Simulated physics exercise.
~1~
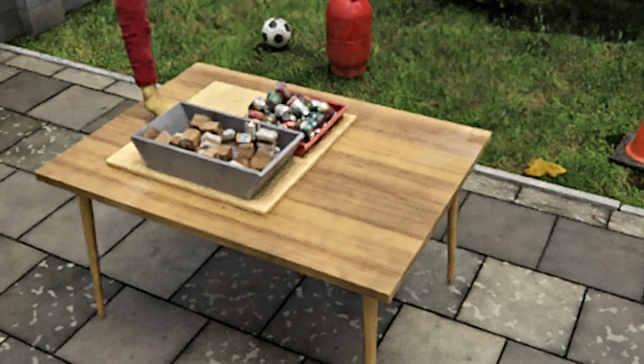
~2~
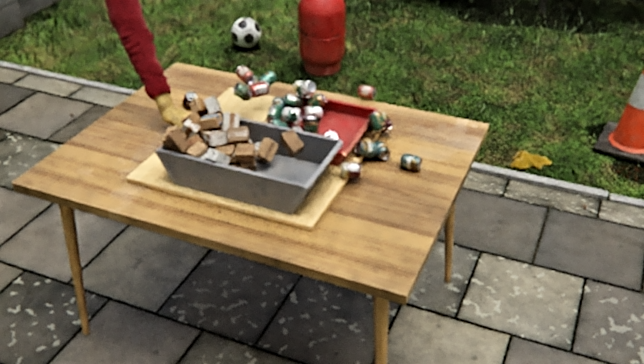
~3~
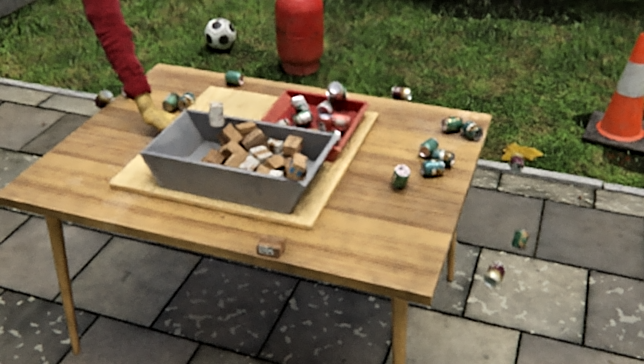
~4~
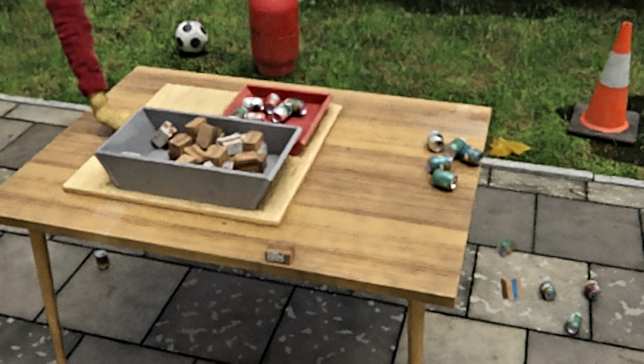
At the start, a gloved hand in a red sleeve is at the edge of a wooden patio table, beside a board carrying a grey crate of little brown parcels and a red crate of mini cans. The board shifts right, and cans spill from the red crate across the tabletop. It then moves back left as cans scatter towards the right side, some dropping to the paving, and a parcel lies near the front edge. Finally the board sits further left, with several cans and most parcels still in their crates, while other cans lie on the table and slabs.
